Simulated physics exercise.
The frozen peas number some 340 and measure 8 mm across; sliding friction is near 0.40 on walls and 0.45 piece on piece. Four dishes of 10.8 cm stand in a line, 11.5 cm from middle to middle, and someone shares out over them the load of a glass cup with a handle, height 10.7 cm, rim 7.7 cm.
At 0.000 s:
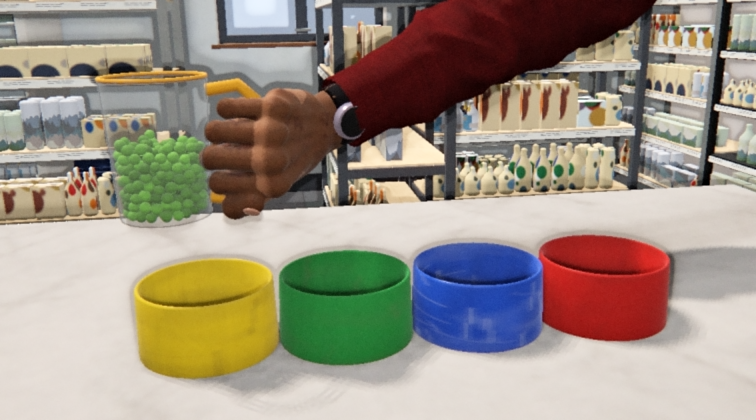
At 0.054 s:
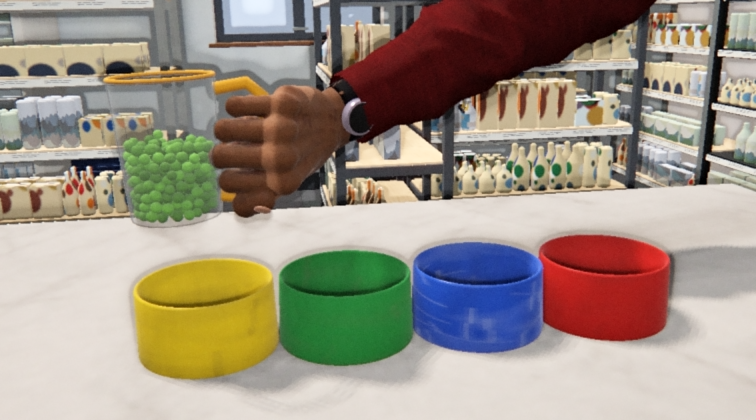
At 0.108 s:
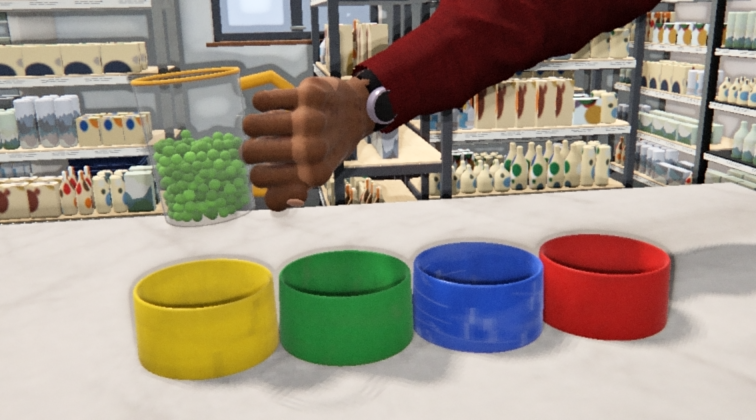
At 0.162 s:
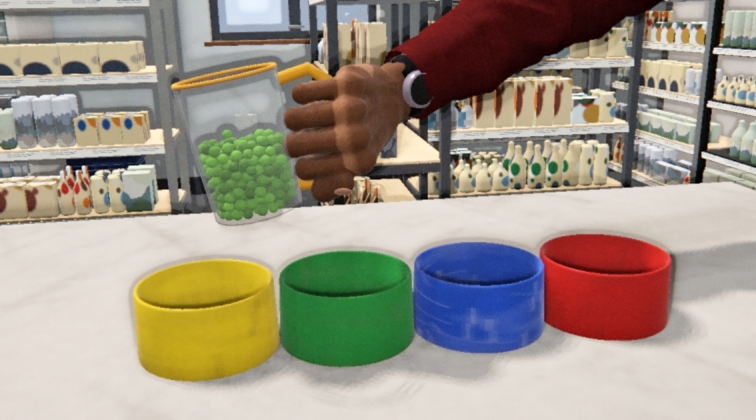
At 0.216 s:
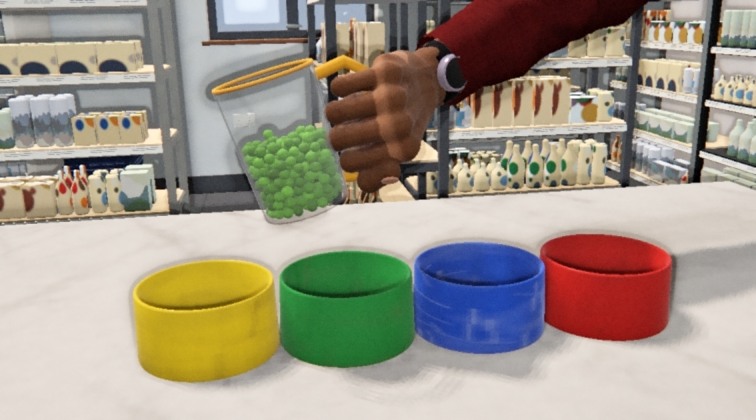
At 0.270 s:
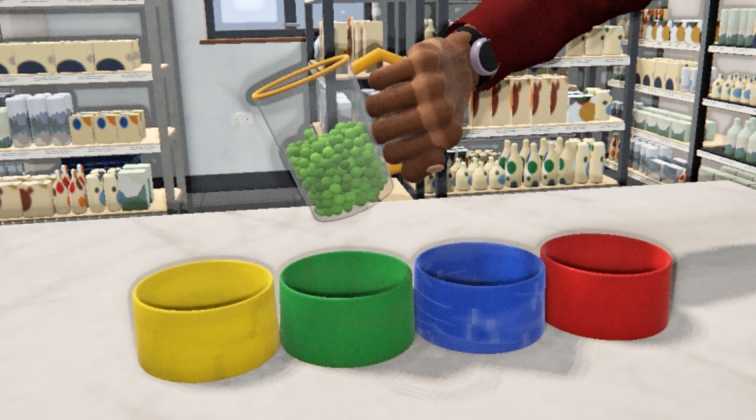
In this clip, a hand holds a clear handled cup of green peas behind a row of yellow, green, blue and red dishes, then moves it right while steadily tilting it to the left.
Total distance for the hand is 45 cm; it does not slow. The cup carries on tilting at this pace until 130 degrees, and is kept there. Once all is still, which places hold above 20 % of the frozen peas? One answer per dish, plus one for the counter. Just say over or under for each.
My prediction: Red dish: Its share will exceed a fifth. Blue dish: Its share will not exceed a fifth. Green dish: Its share will not exceed a fifth. Yellow dish: Its share will not exceed a fifth. Counter: Its share will not exceed a fifth.
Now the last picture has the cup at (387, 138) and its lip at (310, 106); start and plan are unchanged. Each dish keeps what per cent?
Then red 100, blue 0, green 0, and yellow 0.
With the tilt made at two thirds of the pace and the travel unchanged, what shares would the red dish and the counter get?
The red dish 100, the counter 0.
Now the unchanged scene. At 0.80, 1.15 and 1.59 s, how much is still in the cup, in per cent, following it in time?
At the three moments: 100, 95 and 0 percent.
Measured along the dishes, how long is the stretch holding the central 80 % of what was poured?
6 cm.
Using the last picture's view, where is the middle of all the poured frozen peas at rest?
Once everything settles, the centre is around (602, 293).
After 0.80 s, tilt 73 degrees; cup holds 100 %.
After 1.15 s, tilt 108 degrees; cup holds 95 %, red 5 %.
After 1.59 s, tilt 130 degrees; cup holds 0 %, red 100 %.
At rest (2.1 s), red 100 %, blue 0 %, green 0 %, yellow 0 %, counter 0 %.
